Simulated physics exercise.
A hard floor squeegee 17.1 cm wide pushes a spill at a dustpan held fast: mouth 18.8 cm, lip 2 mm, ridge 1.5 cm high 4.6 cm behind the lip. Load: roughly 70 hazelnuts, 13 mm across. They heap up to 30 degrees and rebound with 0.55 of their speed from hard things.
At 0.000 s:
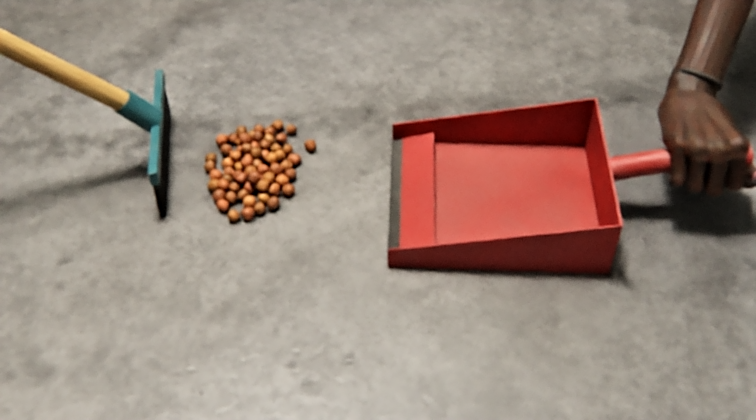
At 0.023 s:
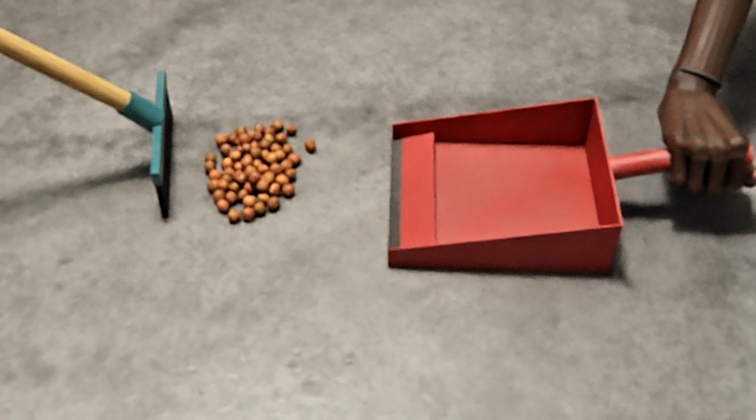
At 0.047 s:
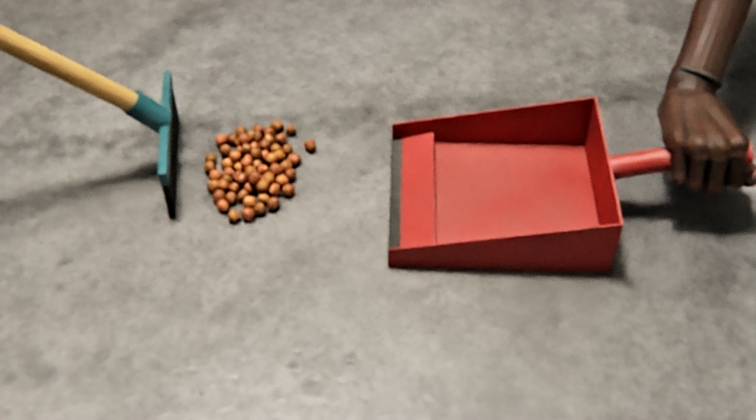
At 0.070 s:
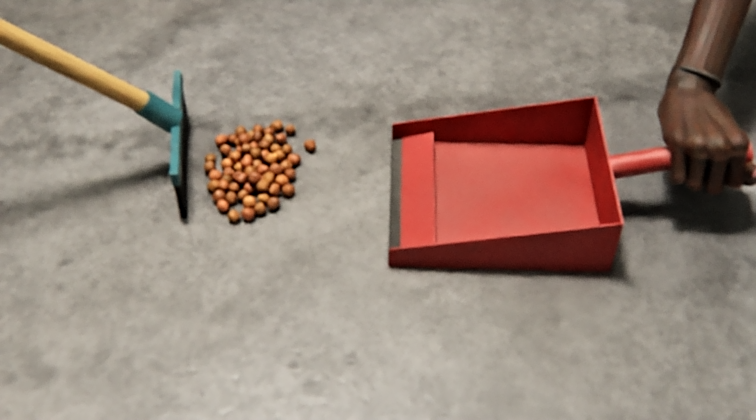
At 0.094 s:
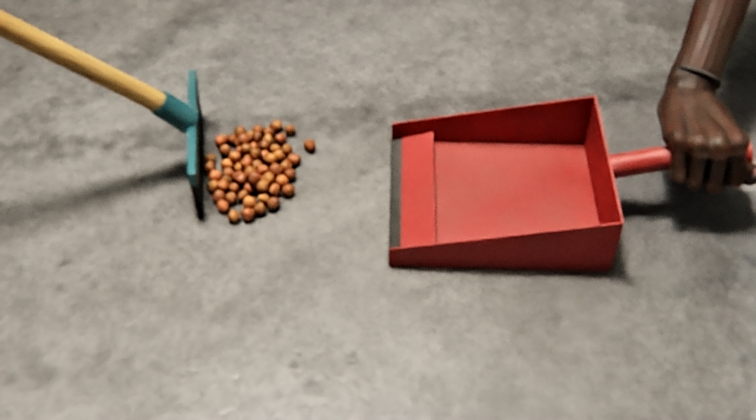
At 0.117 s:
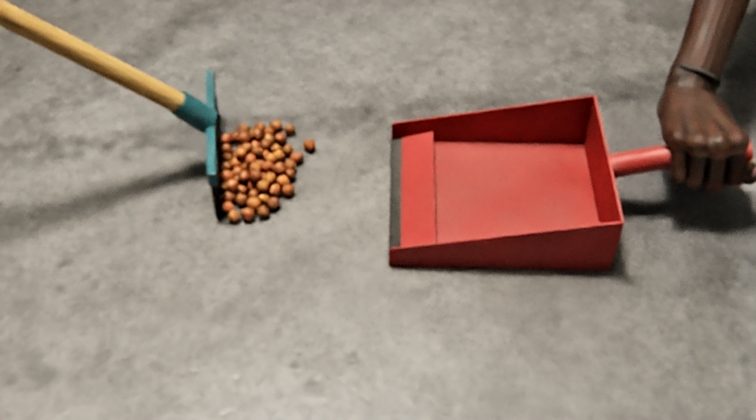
Red dustpan held still by a dark hand at right as a teal squeegee slides right, nudging a pile of hazelnuts.
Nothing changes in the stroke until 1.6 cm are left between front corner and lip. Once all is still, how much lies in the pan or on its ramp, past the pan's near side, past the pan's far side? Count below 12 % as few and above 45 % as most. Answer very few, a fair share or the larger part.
Pan a fair share, near side very few, far side a fair share.
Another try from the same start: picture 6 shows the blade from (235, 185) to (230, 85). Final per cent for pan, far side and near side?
Pan 35, far 30, near 0.
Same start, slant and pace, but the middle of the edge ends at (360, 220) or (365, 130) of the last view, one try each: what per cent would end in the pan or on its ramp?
Some 20 and 20 per cent.
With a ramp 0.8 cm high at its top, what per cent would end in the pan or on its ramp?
Then about 35 per cent.
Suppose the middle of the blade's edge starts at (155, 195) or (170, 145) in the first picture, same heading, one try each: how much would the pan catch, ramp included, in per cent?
About 25 and 15 per cent.
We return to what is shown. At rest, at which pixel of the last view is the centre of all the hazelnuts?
At about (410, 159).
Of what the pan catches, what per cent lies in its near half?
About 20 per cent.
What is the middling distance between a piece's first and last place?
Roughly 18 cm.
After 0.22 s, middle of the blade 10 cm from the lip; 0 % over the lip, far side 20 %, near side 0 %.
Then, at 0.29 s, middle of the blade 5 cm from the lip; 5 % over the lip, far side 30 %, near side 0 %.
Then, at 0.50 s, middle of the blade 3 cm from the lip; 35 % over the lip, far side 30 %, near side 5 %.
In the end, at 1.6 s, pan 25 %, near side 10 %, far side 30 %, in front of the lip or behind the blade 35 %.
